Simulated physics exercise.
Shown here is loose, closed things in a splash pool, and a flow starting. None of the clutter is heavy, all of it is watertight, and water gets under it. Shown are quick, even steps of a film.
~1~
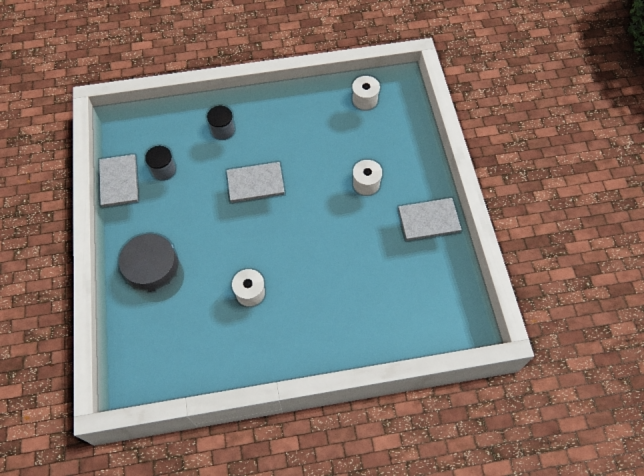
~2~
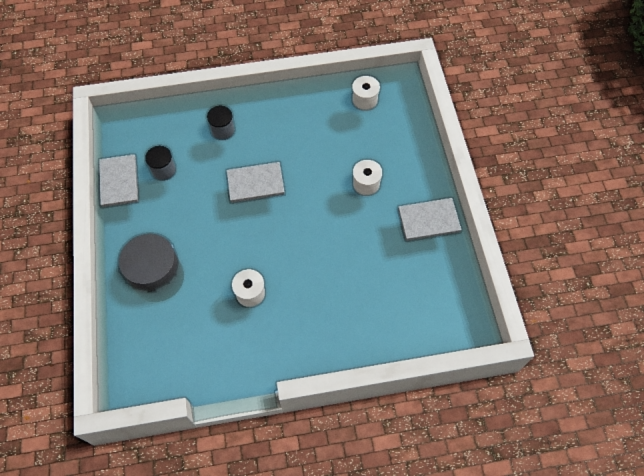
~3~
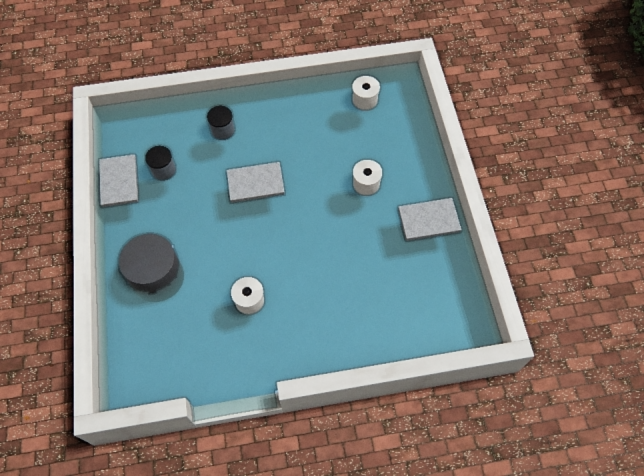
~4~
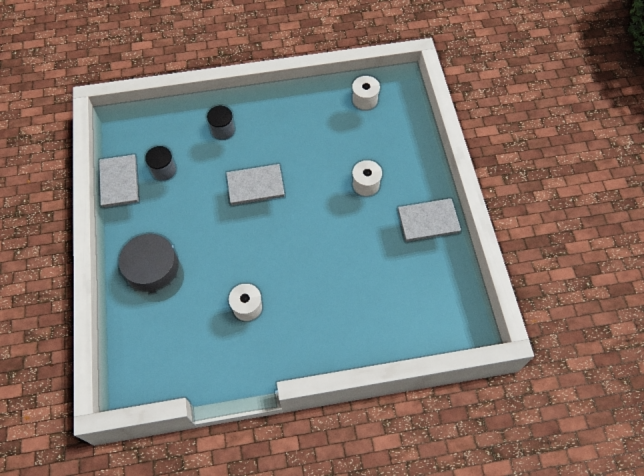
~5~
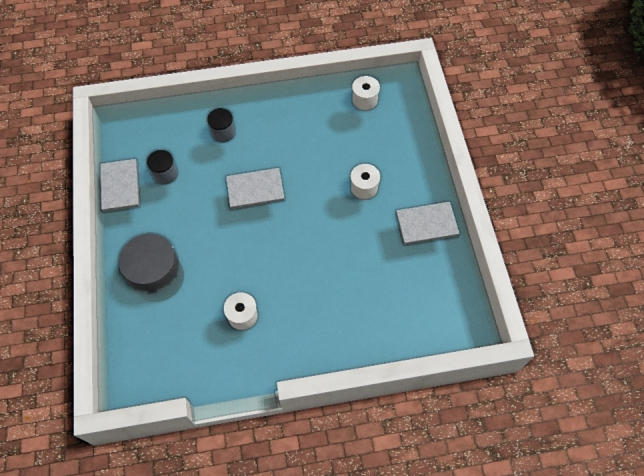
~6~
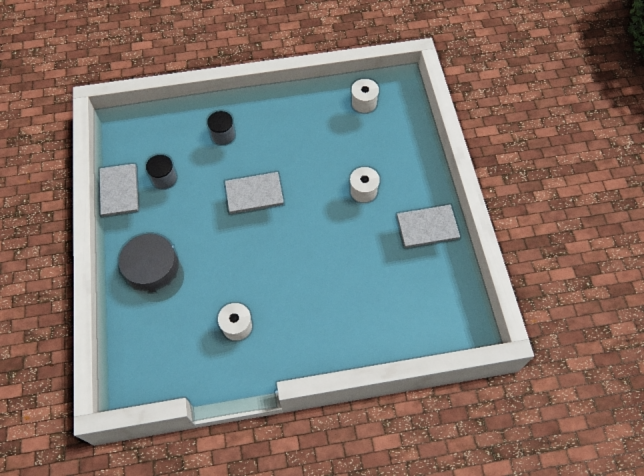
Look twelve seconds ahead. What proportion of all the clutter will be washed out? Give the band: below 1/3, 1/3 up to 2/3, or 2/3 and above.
Band: Below 1/3.
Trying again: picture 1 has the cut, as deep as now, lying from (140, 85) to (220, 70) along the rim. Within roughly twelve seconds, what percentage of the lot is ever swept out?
My guess is close to 50 percent.
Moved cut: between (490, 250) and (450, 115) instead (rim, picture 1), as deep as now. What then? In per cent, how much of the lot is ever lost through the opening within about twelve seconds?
About 40 percent.
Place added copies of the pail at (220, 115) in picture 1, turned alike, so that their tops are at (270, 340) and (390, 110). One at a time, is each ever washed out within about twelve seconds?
First lost, then retained.
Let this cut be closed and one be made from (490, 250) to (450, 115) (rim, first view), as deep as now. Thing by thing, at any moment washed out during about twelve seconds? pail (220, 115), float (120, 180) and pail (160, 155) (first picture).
Outcome by item: Retained / retained / retained.
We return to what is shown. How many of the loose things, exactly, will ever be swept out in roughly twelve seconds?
That makes 1.
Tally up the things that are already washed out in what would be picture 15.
The count is 1.
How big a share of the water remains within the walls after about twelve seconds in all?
By my count, 72 per cent.
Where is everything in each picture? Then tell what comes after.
In the first picture, a tub at (248, 284) floats; a float at (255, 181) floats; 0 of 8 have shifted.
In the second picture, a tub at (248, 284) floats; a float at (255, 181), afloat; 0 of 8 have shifted.
In the third picture, a tub at (247, 292), afloat, close to its start; a float at (255, 181), afloat; 1 of 8 have shifted.
In the fourth picture, a tub at (245, 299) floats, close to its start; a float at (255, 183) floats; 1 of 8 have shifted.
In the fifth picture, a tub at (240, 308), afloat, close to its start; a float at (255, 187) floats, close to its start; 1 of 8 have shifted.
In the sixth picture, a tub at (234, 318), afloat, close to its start; a float at (254, 191), afloat, close to its start; 6 of 8 have shifted.
A moment on, 0 of 8 are out; 8 afloat.
Next, 1 of 8 are out; 7 afloat.
Later, 1 of 8 are out; 7 afloat.
In the end, 1 of 8 are out; 7 afloat.
